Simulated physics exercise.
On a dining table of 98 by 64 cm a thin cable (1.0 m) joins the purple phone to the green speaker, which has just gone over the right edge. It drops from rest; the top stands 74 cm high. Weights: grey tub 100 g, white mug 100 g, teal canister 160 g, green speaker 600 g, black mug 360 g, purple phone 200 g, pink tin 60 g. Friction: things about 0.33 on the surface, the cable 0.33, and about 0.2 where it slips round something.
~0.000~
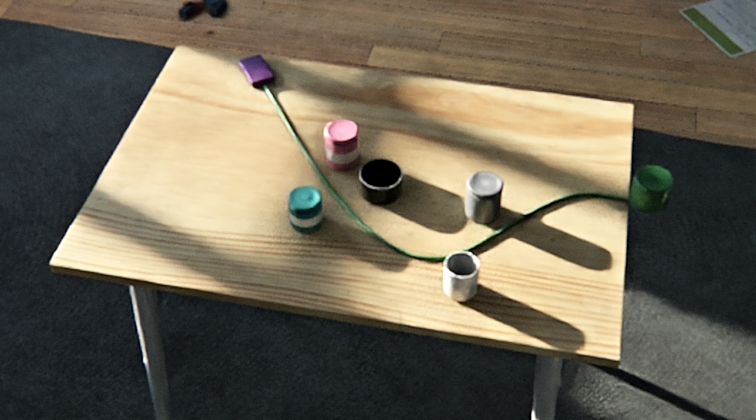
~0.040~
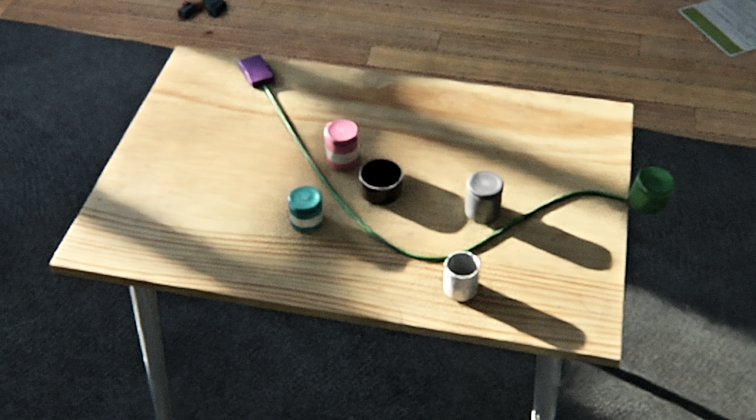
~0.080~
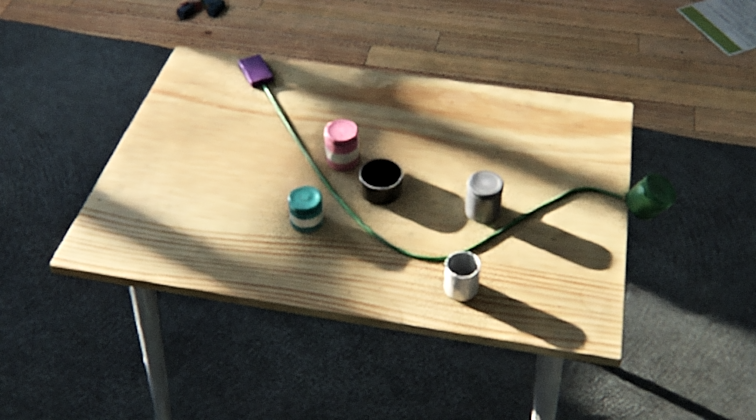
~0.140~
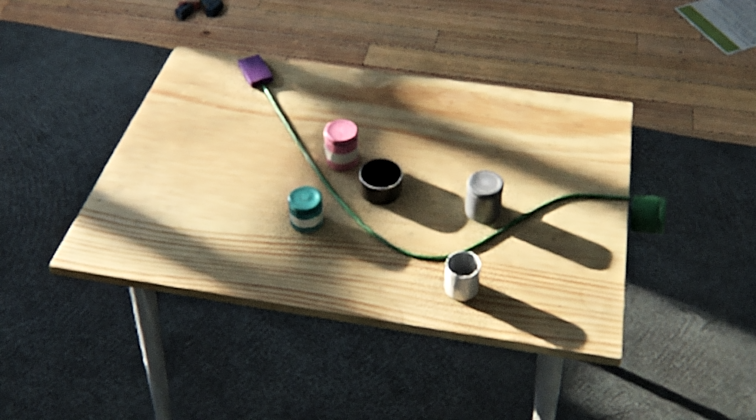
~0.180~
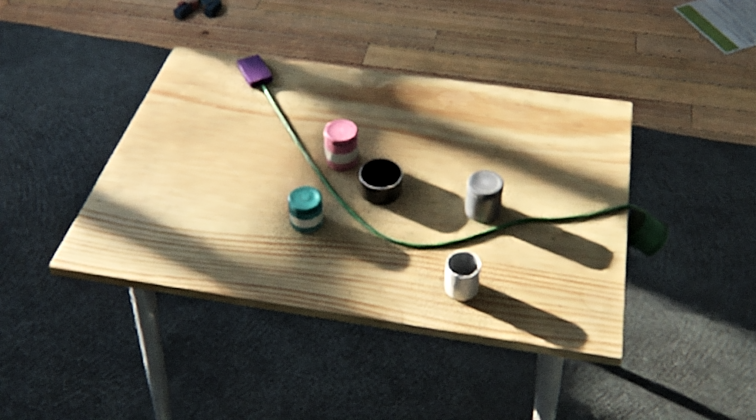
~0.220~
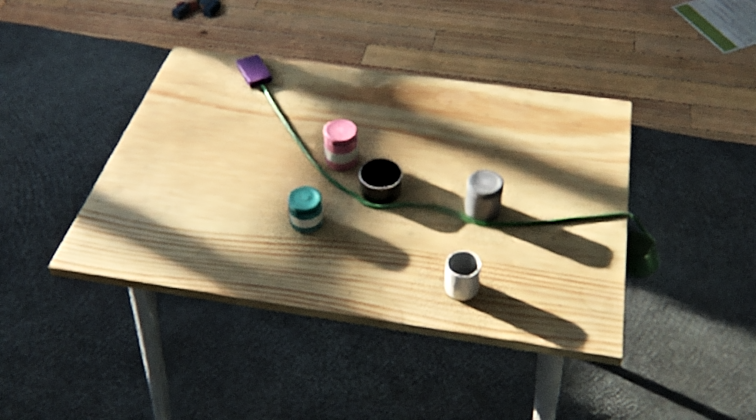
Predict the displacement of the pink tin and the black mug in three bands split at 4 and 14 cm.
Result: Pink tin shifts a middling way, black mug shifts a middling way.
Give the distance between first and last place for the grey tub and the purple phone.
Grey tub 10 cm, purple phone over the edge.
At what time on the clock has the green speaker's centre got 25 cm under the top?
About: 0.32 s.
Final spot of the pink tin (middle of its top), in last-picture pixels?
At about (383, 122).
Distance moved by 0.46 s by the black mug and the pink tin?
Black mug 8 cm, pink tin 4 cm.
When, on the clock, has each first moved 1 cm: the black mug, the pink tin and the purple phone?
About: Black mug 0.28 s, pink tin 0.28 s, purple phone 0.26 s.
By 0.5 s, the cable's tail end at (330, 153); black mug 7 cm off its start, pink tin 4 cm off its start, purple phone 26 cm off its start.
By 0.7 s, the cable's tail end at (520, 255); black mug 10 cm off its start, pink tin 8 cm off its start, purple phone 72 cm off its start.
By 1.0 s, the cable has left the top; black mug 10 cm off its start at (417, 148), pink tin 8 cm off its start at (383, 122), purple phone over the edge.
By 1.2 s, the cable has left the top; black mug 10 cm off its start, pink tin 8 cm off its start, purple phone over the edge.
By 2.4 s, the cable has left the top; black mug 10 cm off its start at (417, 147), pink tin 8 cm off its start at (383, 122), purple phone over the edge, green speaker over the edge.
